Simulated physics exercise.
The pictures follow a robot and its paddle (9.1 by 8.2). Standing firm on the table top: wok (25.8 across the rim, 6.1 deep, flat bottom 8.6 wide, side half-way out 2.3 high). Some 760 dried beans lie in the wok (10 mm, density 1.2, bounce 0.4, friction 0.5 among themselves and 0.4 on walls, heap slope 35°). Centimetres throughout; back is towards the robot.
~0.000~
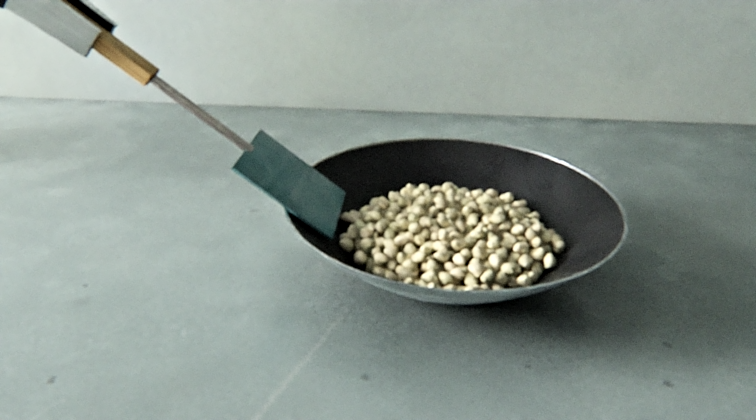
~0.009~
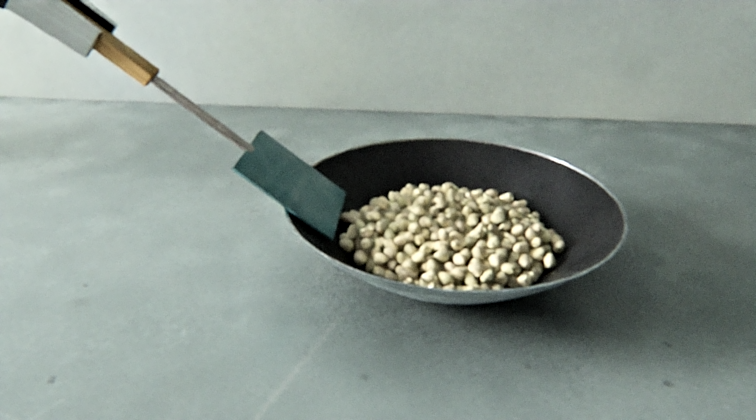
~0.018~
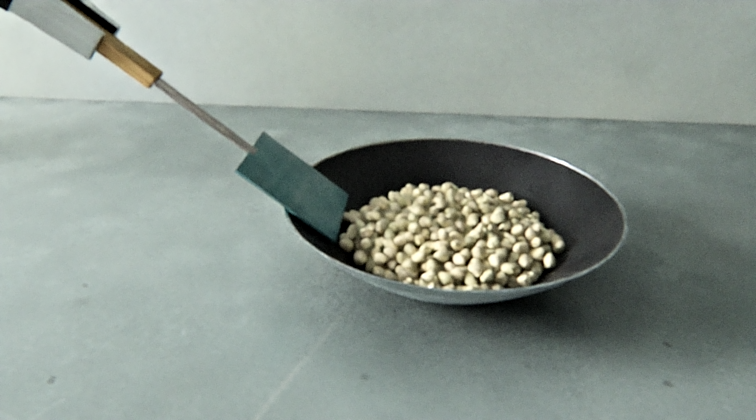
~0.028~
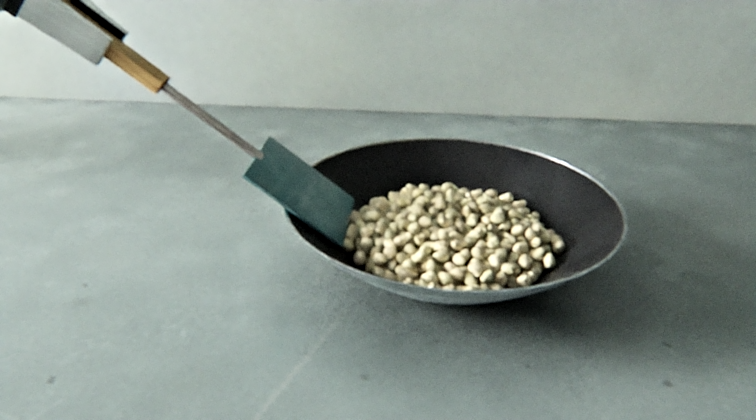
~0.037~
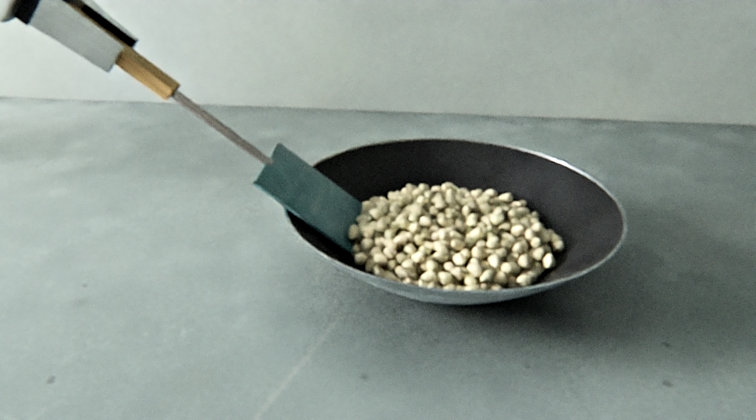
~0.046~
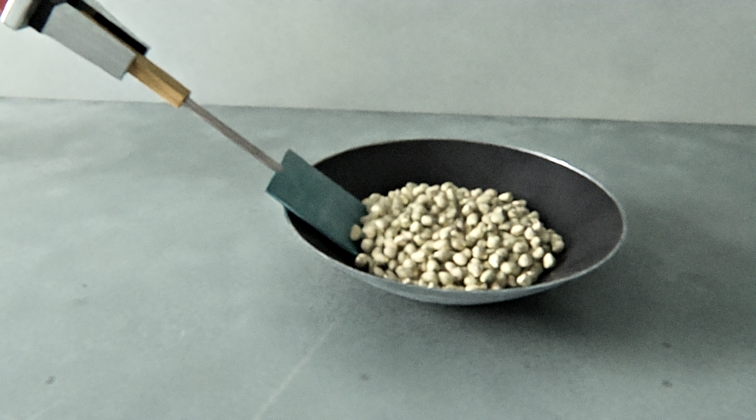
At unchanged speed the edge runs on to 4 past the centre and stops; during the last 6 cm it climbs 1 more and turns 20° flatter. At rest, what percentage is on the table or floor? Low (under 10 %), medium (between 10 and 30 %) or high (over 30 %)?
A low share, under 10 %, ends on the table or floor.
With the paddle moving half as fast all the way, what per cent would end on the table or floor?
In that case some 0 per cent.
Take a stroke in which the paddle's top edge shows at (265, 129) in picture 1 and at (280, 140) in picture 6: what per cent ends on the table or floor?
Some 0 per cent.
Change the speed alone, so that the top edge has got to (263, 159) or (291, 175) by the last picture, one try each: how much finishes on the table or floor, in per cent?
Some 5 and 10 per cent.
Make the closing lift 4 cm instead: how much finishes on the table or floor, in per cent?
About 10 per cent.
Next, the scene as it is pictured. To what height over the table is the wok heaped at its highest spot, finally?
About 8.0 cm.
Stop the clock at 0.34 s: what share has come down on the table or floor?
About 5 per cent.
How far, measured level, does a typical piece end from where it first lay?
Some 6 cm.
By 0.08 s, sloping 38°, highest piece 6 above the table; 758 in the wok.
By 0.12 s, sloping 30°, highest piece 7 above the table; 758 in the wok.
By 0.34 s, sloping 18°, highest piece 8 above the table; 710 in the wok, 43 on the table or floor, 5 on the blade or in flight.
By 1.39 s, sloping 18°, highest piece 8 above the table; 708 in the wok, 50 on the table or floor.
Final count, 708 in the wok, 50 on the table or floor. That is 7 % on the table or floor.
